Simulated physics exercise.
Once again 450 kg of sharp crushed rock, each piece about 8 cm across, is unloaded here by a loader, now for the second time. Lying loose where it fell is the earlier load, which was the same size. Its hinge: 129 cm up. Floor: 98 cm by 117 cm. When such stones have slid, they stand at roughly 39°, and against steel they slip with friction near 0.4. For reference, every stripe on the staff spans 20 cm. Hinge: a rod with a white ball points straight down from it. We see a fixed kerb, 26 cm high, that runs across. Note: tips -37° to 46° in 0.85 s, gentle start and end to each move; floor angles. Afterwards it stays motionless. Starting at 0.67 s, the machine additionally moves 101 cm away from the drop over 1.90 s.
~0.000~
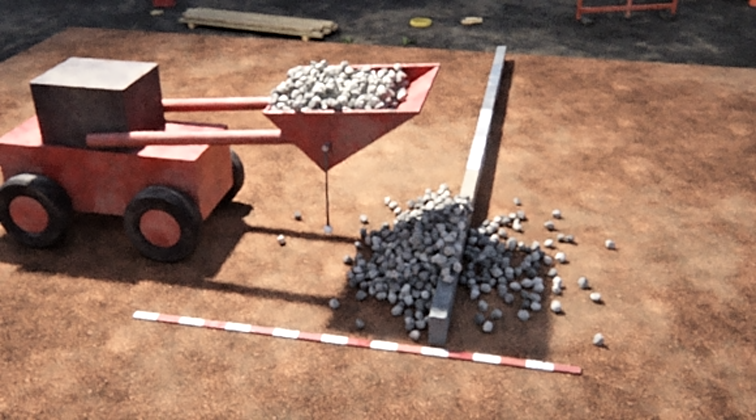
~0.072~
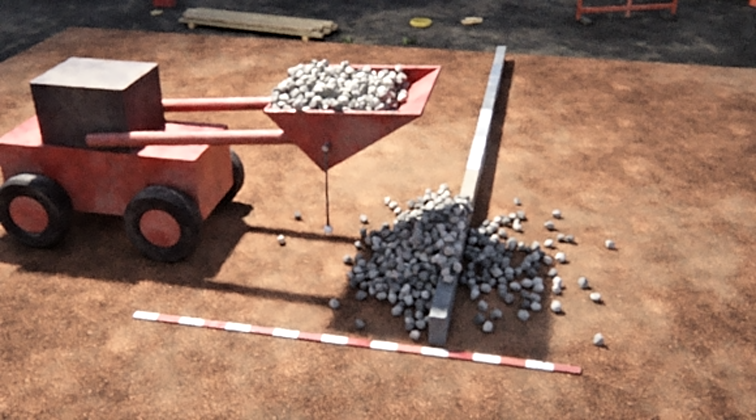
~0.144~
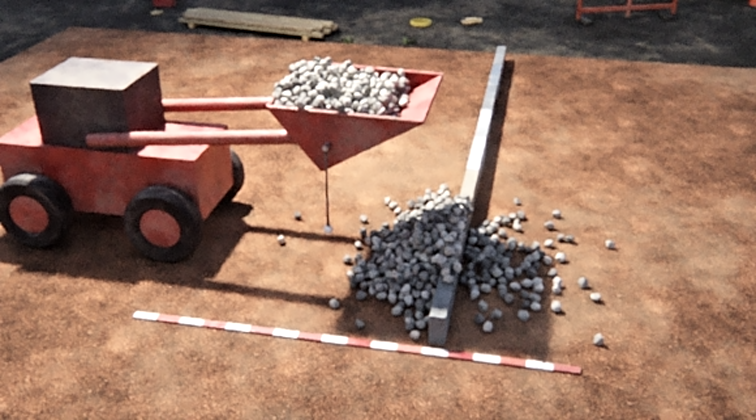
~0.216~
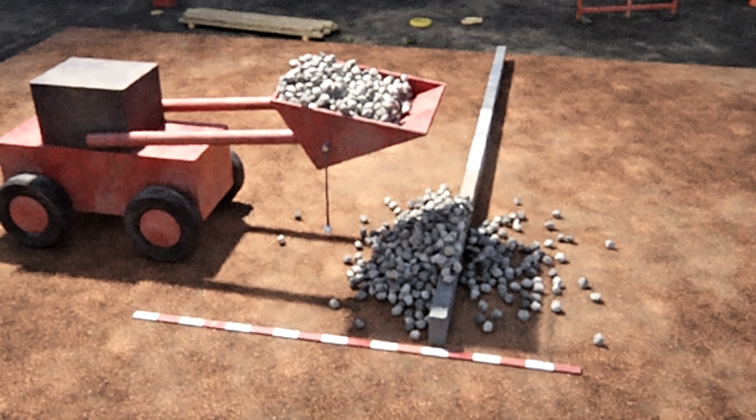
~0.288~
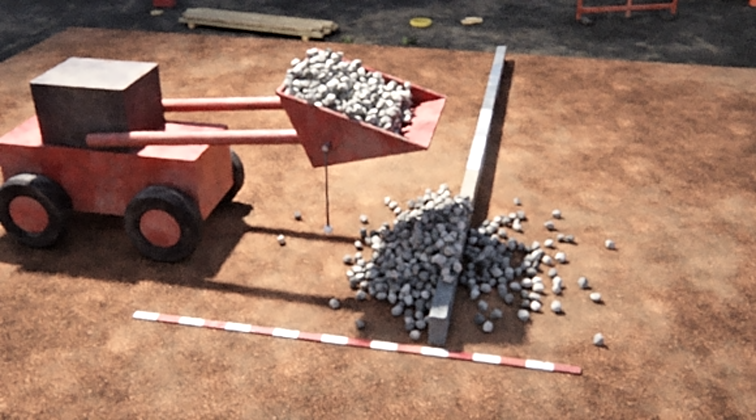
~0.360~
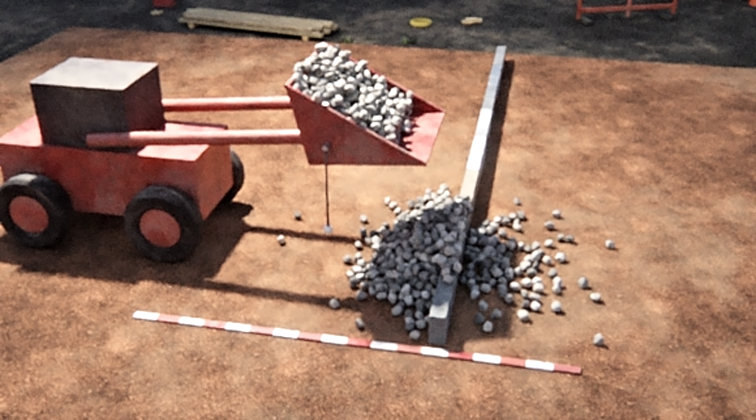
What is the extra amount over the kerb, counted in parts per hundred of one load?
Close to 7 parts in a hundred.
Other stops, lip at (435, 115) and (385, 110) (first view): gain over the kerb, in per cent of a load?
Case one about 15 %, case two about 0 %.
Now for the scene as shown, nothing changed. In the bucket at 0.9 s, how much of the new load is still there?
Some 65 %, roughly, is held.
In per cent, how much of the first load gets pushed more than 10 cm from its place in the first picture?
About 5 per cent.
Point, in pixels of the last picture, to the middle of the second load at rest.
I'd put their centre close to (400, 234).
After 0.6 s the floor is at 33°; in per cent of one load, 99 in the bucket, 82 on this side of the kerb, 19 over the kerb; the foremost stones are at (579, 271).
After 0.9 s the floor is at 46°; in per cent of one load, 66 in the bucket, 116 on this side of the kerb, 19 over the kerb; the foremost stones are at (579, 271).
After 3.0 s the floor is at 46°; in per cent of one load, 0 in the bucket, 175 on this side of the kerb, 25 over the kerb; the foremost stones are at (579, 271).
After 5.8 s the floor is at 46°; in per cent of one load, 0 in the bucket, 175 on this side of the kerb, 25 over the kerb; the foremost stones are at (579, 271). Net gain over the kerb, 7.
